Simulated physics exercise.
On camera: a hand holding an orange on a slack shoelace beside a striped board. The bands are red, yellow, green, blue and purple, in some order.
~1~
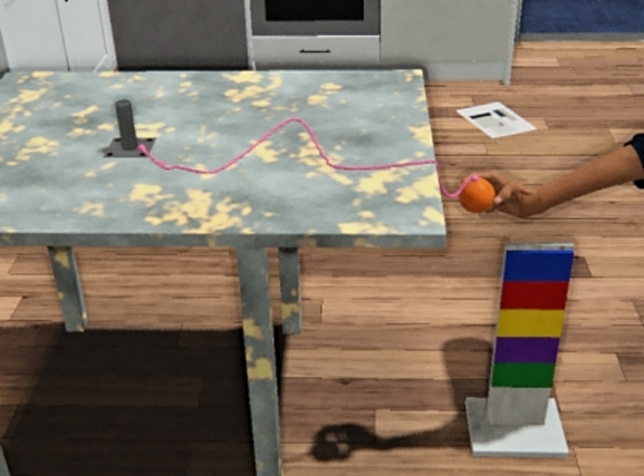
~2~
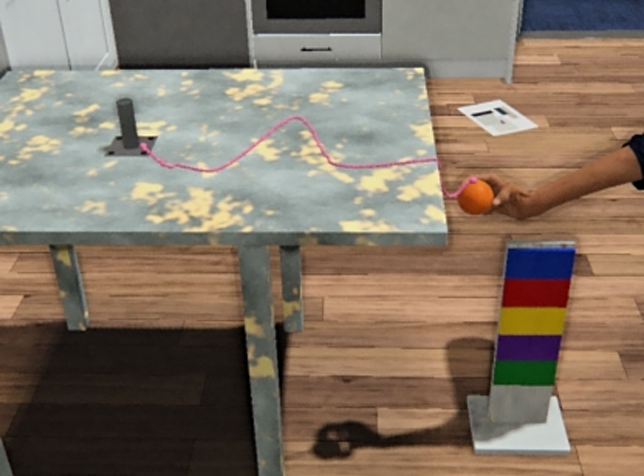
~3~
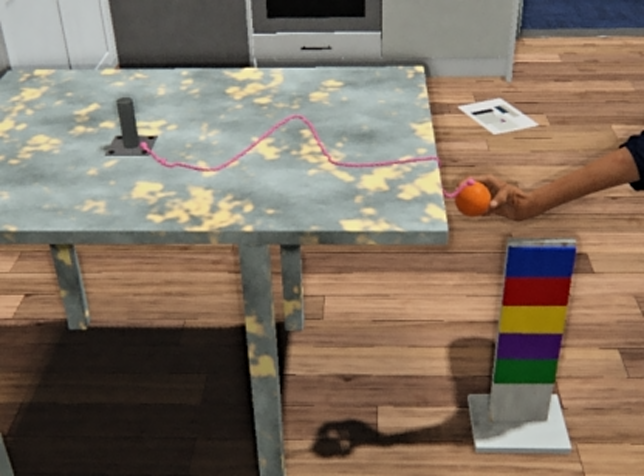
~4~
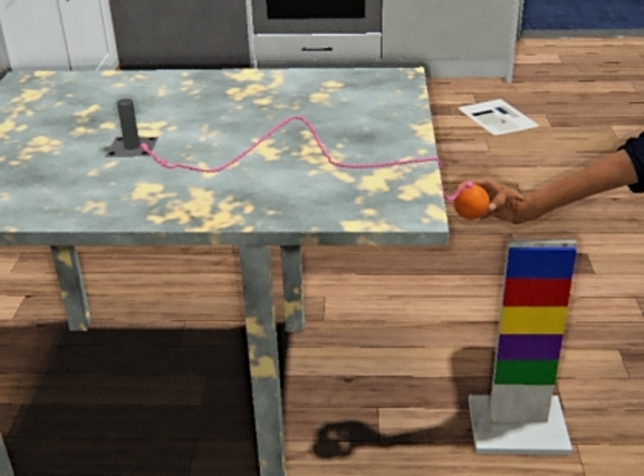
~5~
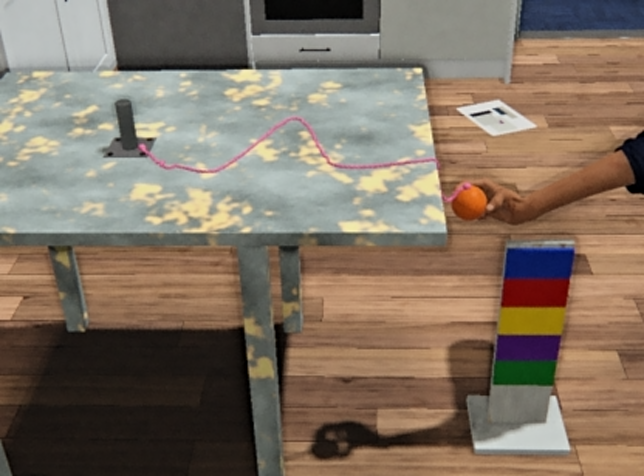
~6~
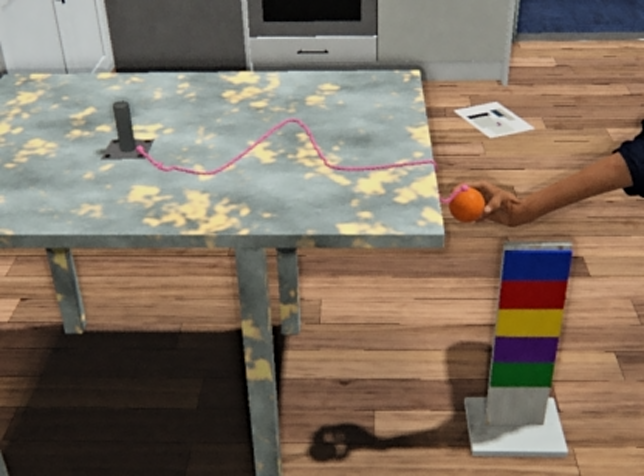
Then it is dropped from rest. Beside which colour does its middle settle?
The shoelace holds its middle at green.
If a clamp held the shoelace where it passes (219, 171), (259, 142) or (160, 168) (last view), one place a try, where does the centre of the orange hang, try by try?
About (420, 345), (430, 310) and (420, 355).
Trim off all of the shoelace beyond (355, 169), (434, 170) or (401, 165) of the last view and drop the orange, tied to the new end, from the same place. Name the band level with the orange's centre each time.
Taking them in turn: Blue; yellow; red.
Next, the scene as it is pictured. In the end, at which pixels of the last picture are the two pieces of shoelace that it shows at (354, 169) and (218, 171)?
Near (422, 220) and (262, 141).
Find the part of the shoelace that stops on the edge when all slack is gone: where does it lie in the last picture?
Near (309, 135).
Soon after, orange near (452, 374); level with green.
After that, orange near (391, 337); level with purple.
And then, orange near (436, 334); level with green.
In the end, orange near (412, 345); level with green. At green.
